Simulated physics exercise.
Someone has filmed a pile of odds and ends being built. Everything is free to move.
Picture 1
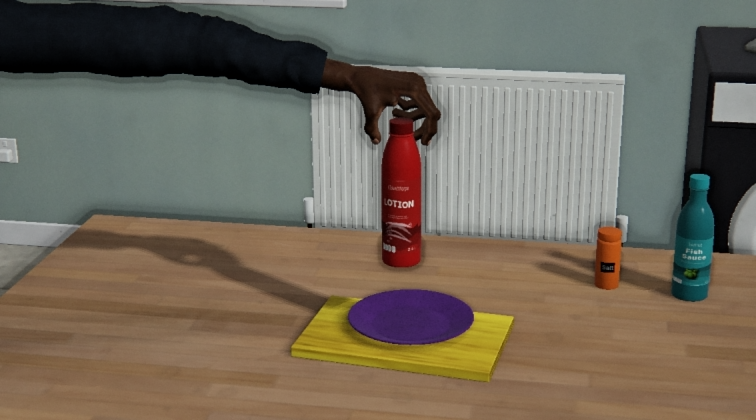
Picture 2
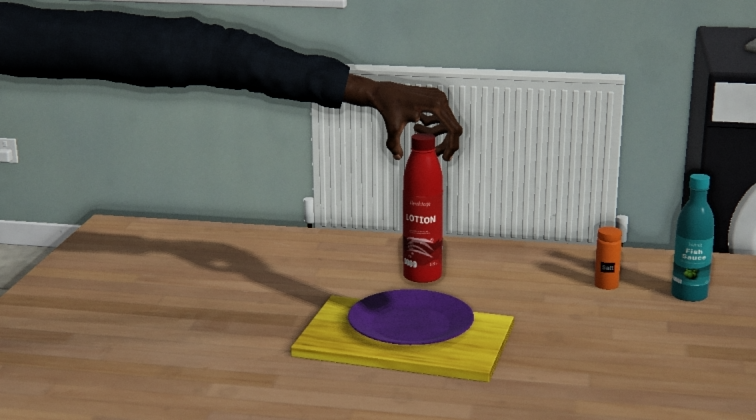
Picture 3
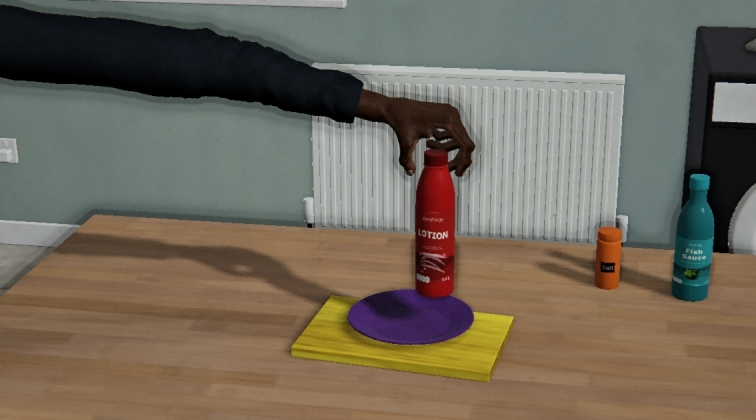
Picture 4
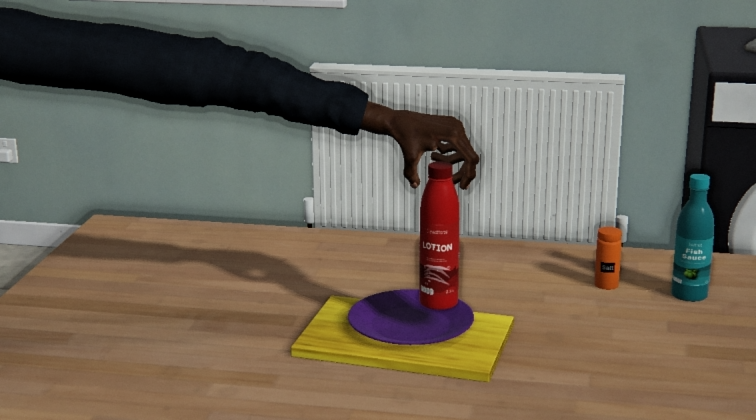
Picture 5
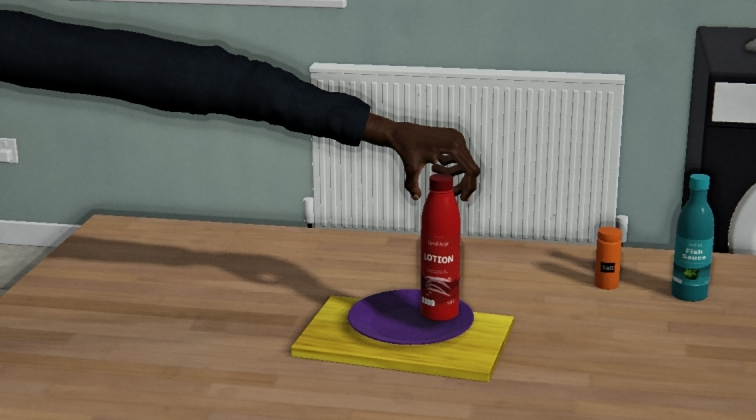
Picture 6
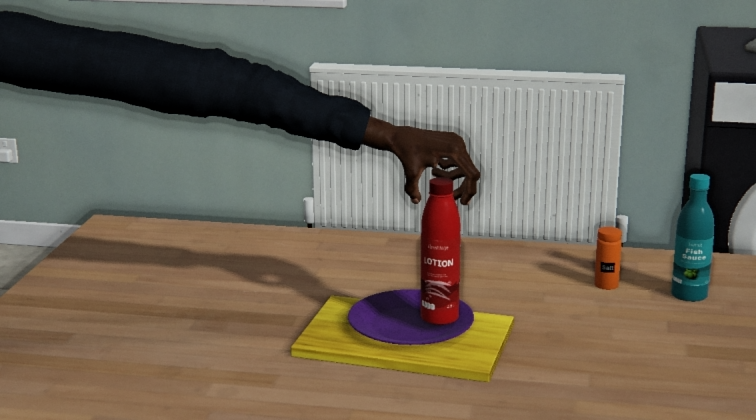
A red lotion bottle is lowered by a hand onto the purple plate's right side.
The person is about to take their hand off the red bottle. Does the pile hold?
The pile keeps its balance.
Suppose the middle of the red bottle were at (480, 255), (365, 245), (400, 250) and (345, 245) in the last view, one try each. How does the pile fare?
In the first case it gives way; in the second case it stays up; in the third case it keeps its balance; in the fourth case it gives way.
Then, 0.20 s later than the last frame, all is still.
Then, 0.50 s later than the last frame, red bottle resting near (440, 251).
When it is over, all 5 as before. End places, in pixels of the last picture, red bottle near (440, 251). The pile stays up.
